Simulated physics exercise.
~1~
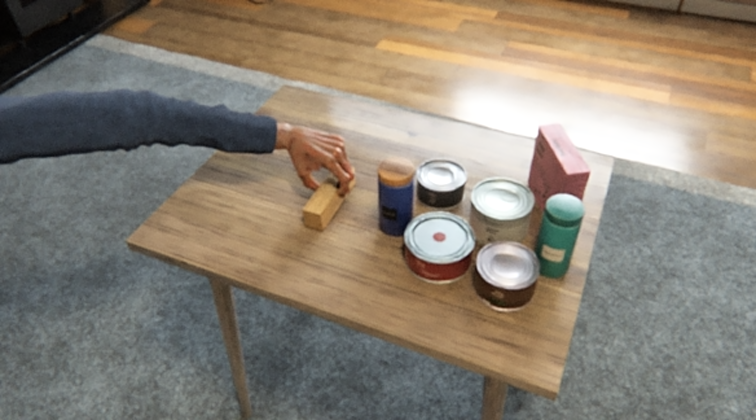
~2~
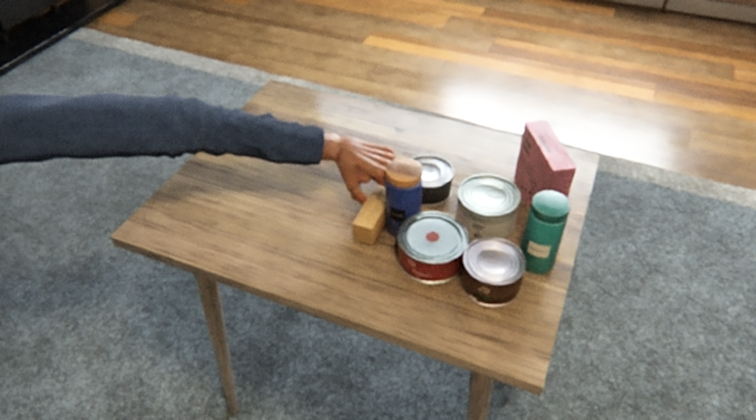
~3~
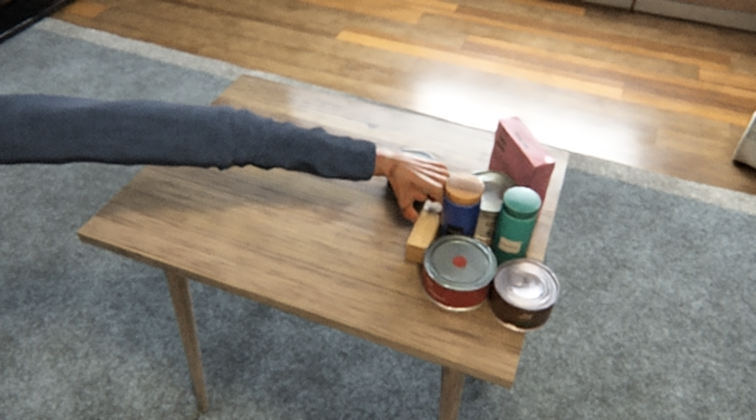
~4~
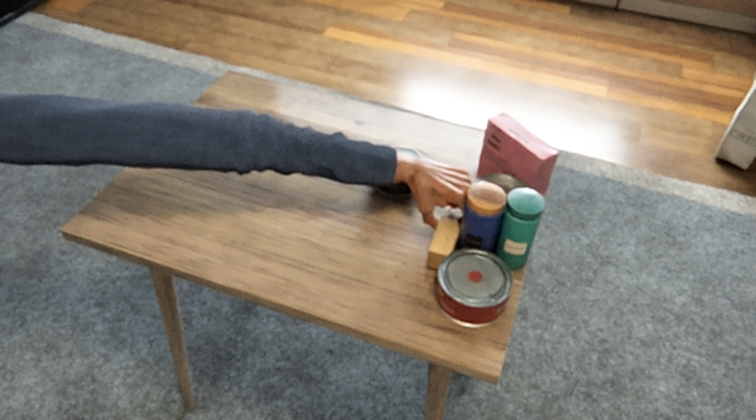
On a wooden table standing on a gray rug, a hand pushed a small wooden block rightward into a cluster of tins and jars, shoving several toward the end until the brown tin went over the edge, while the blue jar stayed upright.
